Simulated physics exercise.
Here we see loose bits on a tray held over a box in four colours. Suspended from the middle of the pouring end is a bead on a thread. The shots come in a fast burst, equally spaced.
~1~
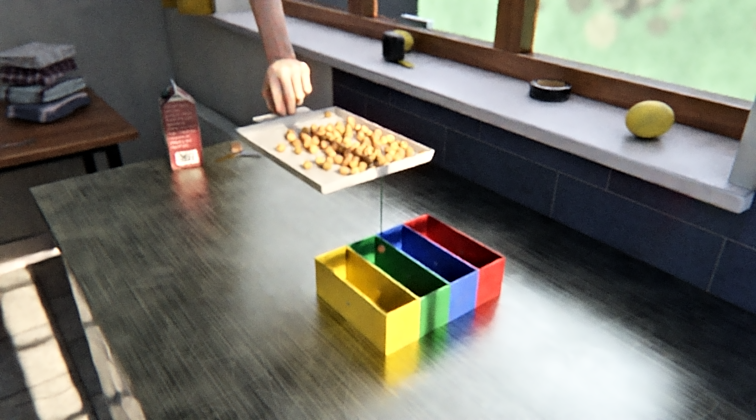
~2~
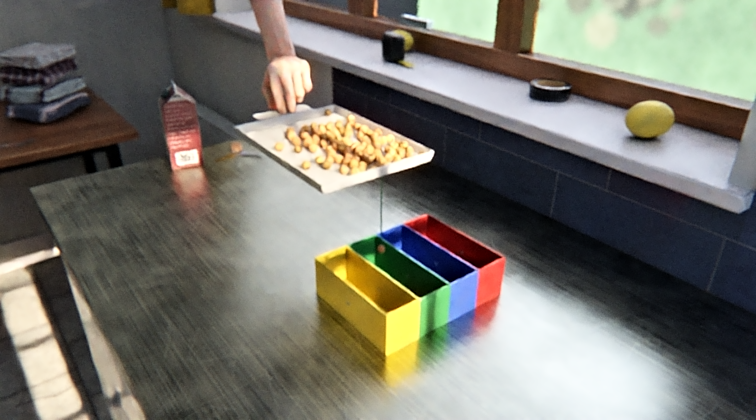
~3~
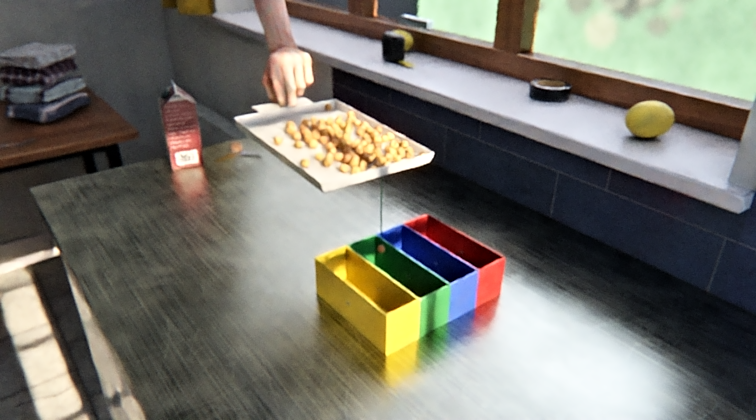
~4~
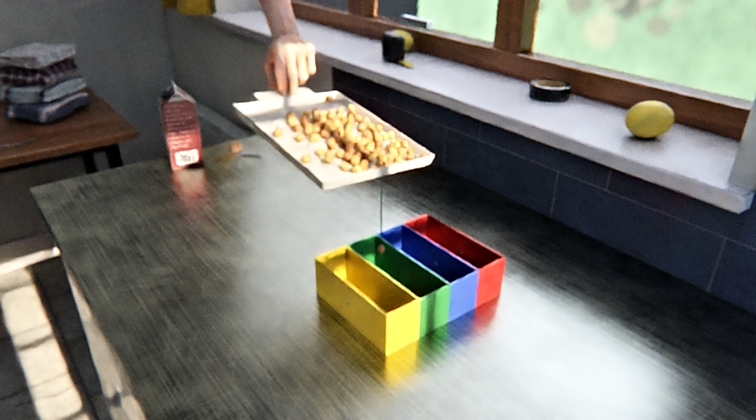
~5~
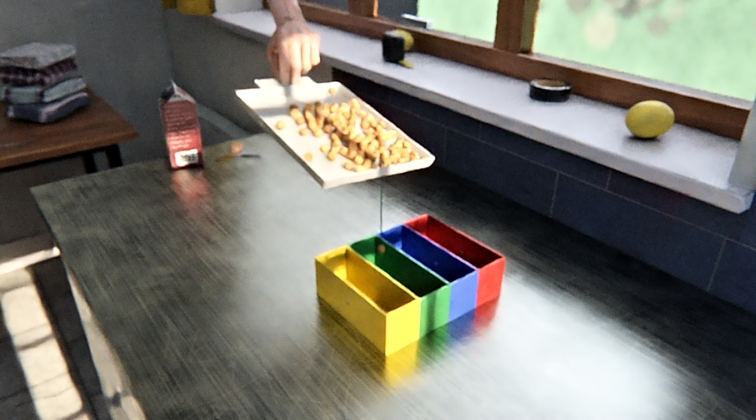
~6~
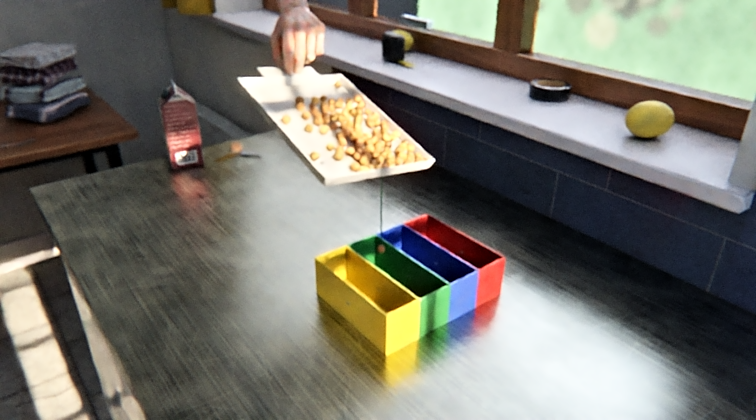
On a dark kitchen worktop by a window, a hand holds a pale tray of small round wooden beads above a box with yellow, green, blue and red cells, a thread hanging from its edge. The hand slowly raises the back of the tray, its front edge slants lower at the right corner, and most beads shift.
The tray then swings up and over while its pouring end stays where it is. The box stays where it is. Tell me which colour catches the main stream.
The blue cell catches it.
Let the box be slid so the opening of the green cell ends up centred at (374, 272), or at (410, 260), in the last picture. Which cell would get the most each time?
In the first case it's the red one, in the second it's the blue cell.
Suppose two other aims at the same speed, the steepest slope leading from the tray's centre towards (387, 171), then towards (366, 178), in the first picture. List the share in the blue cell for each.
Respectively 40 and 10 in a hundred.
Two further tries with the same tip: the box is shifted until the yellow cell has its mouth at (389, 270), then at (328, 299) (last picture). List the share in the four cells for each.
90 per cent, then 50 per cent.
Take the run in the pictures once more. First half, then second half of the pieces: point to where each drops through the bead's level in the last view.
For the early half I get (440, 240), and for the late half (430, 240).
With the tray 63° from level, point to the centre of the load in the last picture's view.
(405, 148).
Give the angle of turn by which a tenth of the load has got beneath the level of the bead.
Somewhere near 70 degrees, I'd say.
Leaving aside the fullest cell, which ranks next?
Second is the cell in red.
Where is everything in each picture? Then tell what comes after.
In the first picture, corners of the pouring end near (323, 184) and (430, 151), level; middle of the load near (348, 146), round wooden beads; bead on its thread near (381, 249); yellow cell near (403, 323); green cell near (434, 307); blue cell near (463, 292); red cell near (490, 279).
In the second picture, corners of the pouring end near (323, 183) and (431, 151), level; middle of the load near (348, 145).
In the third picture, corners of the pouring end near (323, 182) and (431, 152), tipped barely, lowest at the right corner; middle of the load near (348, 142).
In the fourth picture, corners of the pouring end near (324, 180) and (431, 155), tipped a little, lowest at the right corner; middle of the load near (349, 138).
In the fifth picture, corners of the pouring end near (326, 178) and (432, 157), tipped a little, lowest at the right corner; middle of the load near (353, 135).
In the sixth picture, corners of the pouring end near (327, 176) and (432, 159), tipped clearly, lowest at the right corner; middle of the load near (359, 134), all but a few on the move; yellow cell near (403, 323); green cell near (434, 307); blue cell near (463, 292); red cell near (490, 279).
Shortly afterwards, tray tipped steeply; the bulk on the tray; only a few in the blue cell; only a few in the red cell; a little falling or outside the box.
Next, tray tipped past a quarter turn; only a few on the tray; near half in the blue cell; near a third in the red cell; a little in the green cell; a little falling or outside the box.
Some moments later, tray tipped past a quarter turn; near half in the blue cell; near a third in the red cell; a little in the green cell; a little falling or outside the box.
In the end, tray tipped past a quarter turn; near half in the blue cell; near a third in the red cell; a little in the green cell; none at all in the yellow cell; a little outside the box.
